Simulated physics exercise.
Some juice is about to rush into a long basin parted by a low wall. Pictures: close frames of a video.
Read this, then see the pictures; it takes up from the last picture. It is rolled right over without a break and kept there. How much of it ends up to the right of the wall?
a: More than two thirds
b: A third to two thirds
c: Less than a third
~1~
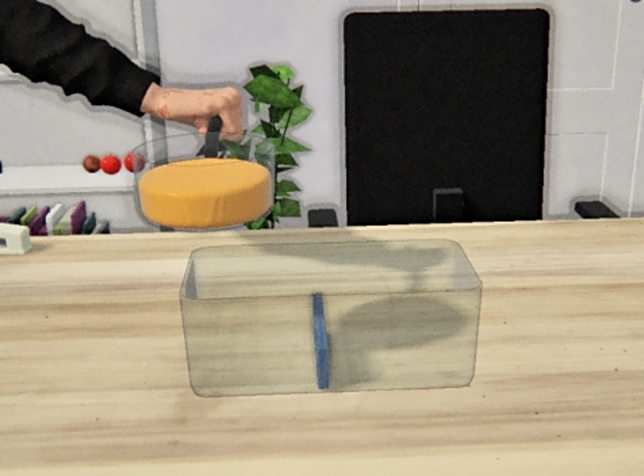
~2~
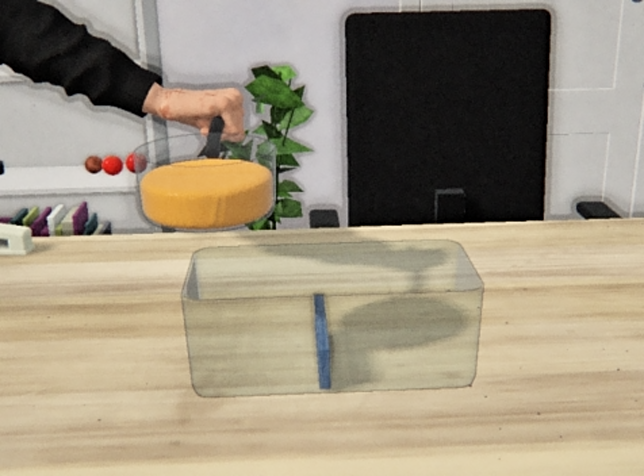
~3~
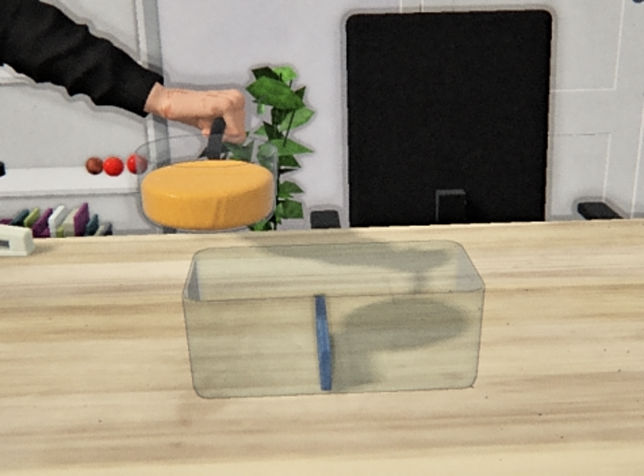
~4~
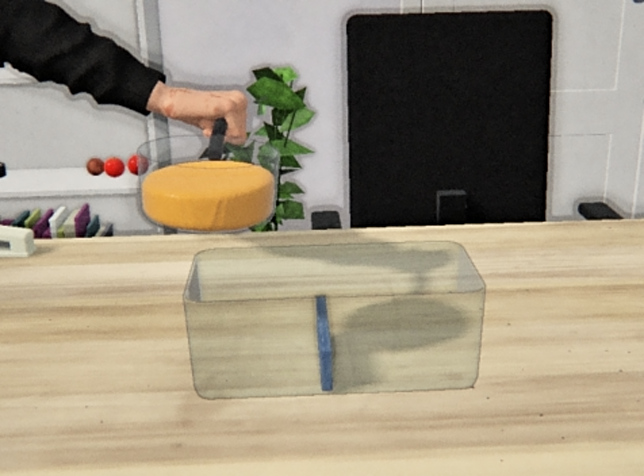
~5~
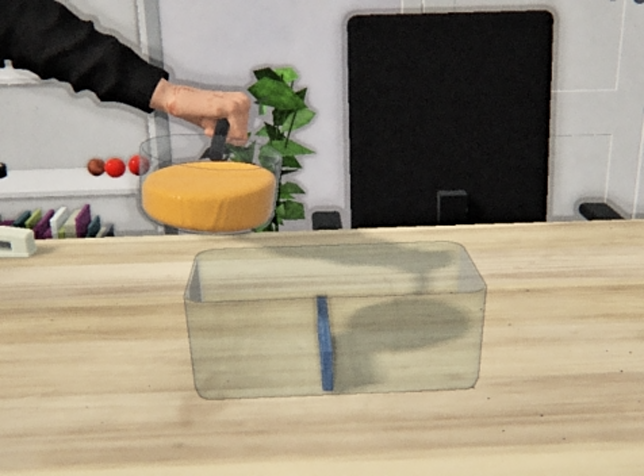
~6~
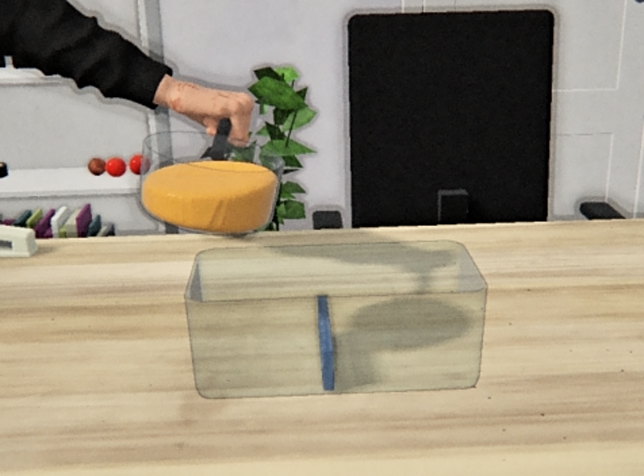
A third to two thirds (b).
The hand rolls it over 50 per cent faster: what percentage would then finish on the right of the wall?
Somewhere near 40 percent.
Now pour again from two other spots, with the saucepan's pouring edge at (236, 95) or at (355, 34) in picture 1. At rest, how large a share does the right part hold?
Roughly 20 per cent, then roughly 95 per cent.
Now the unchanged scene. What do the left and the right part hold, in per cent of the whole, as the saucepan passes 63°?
Roughly 5 % on the left side and 10 % on the right side.
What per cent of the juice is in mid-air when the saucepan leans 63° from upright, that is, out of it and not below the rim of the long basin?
Estimate: Some 25 per cent.
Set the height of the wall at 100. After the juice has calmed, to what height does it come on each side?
It settles around 30 on the left side and around 30 on the right side.
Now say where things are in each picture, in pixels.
The first frame shows tilt 0°; pouring edge (273, 148); surface from (140, 176) to (271, 172); the long basin's rim runs from (187, 274) to (469, 264); the wall's top is at (320, 321).
The second frame shows tilt 0°; pouring edge (275, 149); surface from (142, 176) to (273, 173).
The third frame shows tilt 2°; pouring edge (276, 152); surface from (143, 178) to (273, 174).
The fourth frame shows tilt 4°; pouring edge (278, 156); surface from (144, 178) to (274, 176).
The fifth frame shows tilt 8°; pouring edge (281, 160); surface from (145, 179) to (276, 176).
The sixth frame shows tilt 12°; pouring edge (283, 165); surface from (145, 178) to (278, 176).
A moment on, the saucepan is tipped part way and 63 per cent is still to pour, 4 is left of the wall and 8 right of it.
Next, the saucepan is tipped on its side and 12 per cent is still to pour, 33 is left of the wall and 49 right of it.
Then the saucepan is tipped right over and 0 per cent is still to pour, 50 is left of the wall and 49 right of it.
Later the saucepan is tipped right over and 0 per cent is still to pour, 50 is left of the wall and 49 right of it.
Finally, 50 per cent lies left of the wall, 49 right of it and 0 outside.
